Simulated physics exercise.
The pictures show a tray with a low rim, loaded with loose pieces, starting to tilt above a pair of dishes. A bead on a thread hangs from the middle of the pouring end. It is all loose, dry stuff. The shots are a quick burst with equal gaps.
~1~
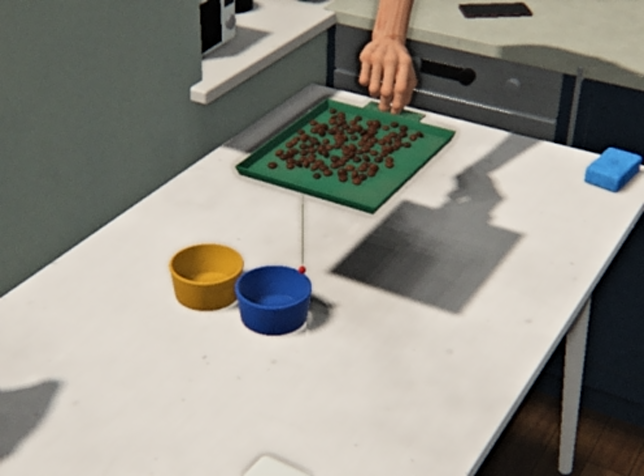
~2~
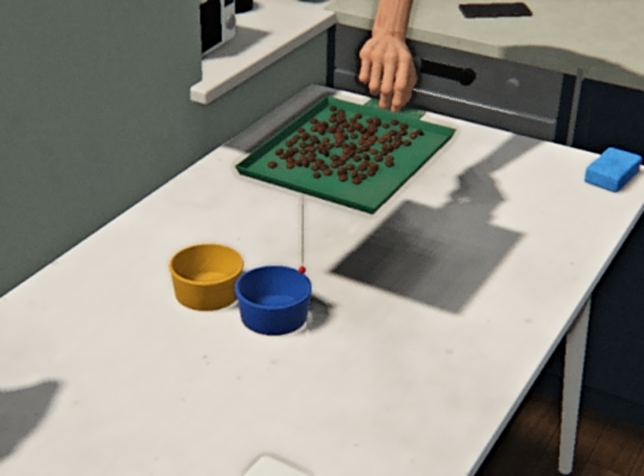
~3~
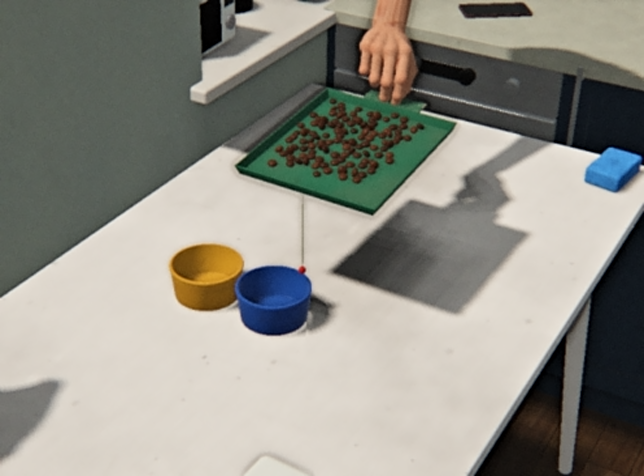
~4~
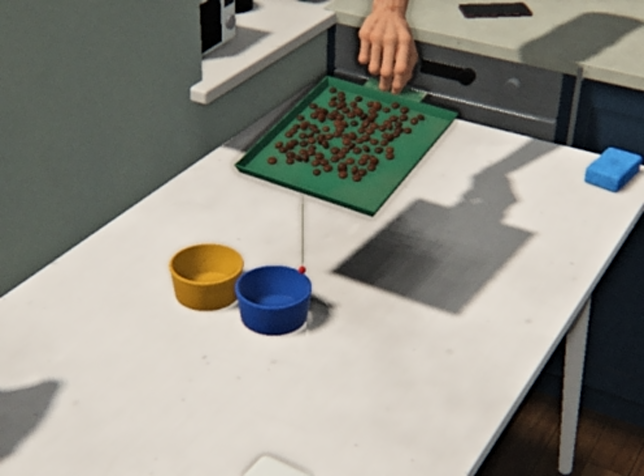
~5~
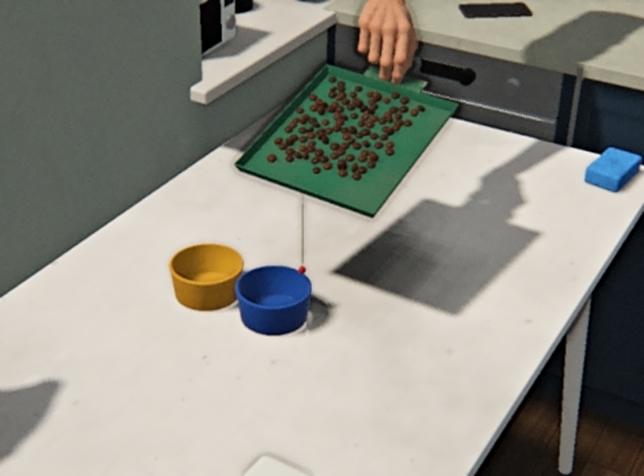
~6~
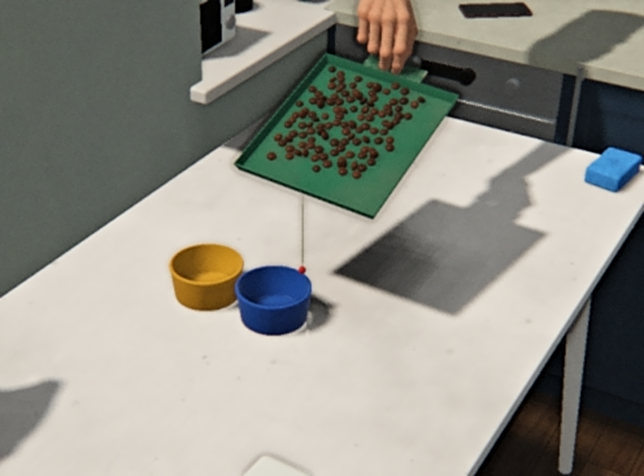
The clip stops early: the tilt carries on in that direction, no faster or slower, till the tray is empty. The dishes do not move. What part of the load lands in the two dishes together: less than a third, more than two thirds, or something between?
They take under a third between them.
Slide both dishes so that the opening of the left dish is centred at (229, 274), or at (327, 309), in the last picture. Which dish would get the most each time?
One: The right dish. Two: The dish on the left.
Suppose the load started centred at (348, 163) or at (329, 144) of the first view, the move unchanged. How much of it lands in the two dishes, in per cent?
Roughly 20 per cent, and 20 per cent.
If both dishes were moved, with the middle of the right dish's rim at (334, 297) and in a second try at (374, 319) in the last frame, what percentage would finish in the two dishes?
About 60 and 80 per cent.
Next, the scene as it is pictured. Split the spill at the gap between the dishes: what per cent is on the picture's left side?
It comes to 10 per cent or so.
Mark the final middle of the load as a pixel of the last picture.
Near (320, 342).
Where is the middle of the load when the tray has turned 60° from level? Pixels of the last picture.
At about (329, 197).
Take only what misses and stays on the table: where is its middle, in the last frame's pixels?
Close to (335, 358).
Soon, tray tipped steeply; most on the tray; about a quarter in the air.
A while on, tray tipped right over; a small part on the tray; about a quarter in the right dish; about half outside both; a small part in the air.
Towards the end, tray tipped past a quarter turn; about a quarter in the right dish; most outside both.
Finally, tray tipped past a quarter turn; about a quarter in the right dish; none in the left dish; most outside both.
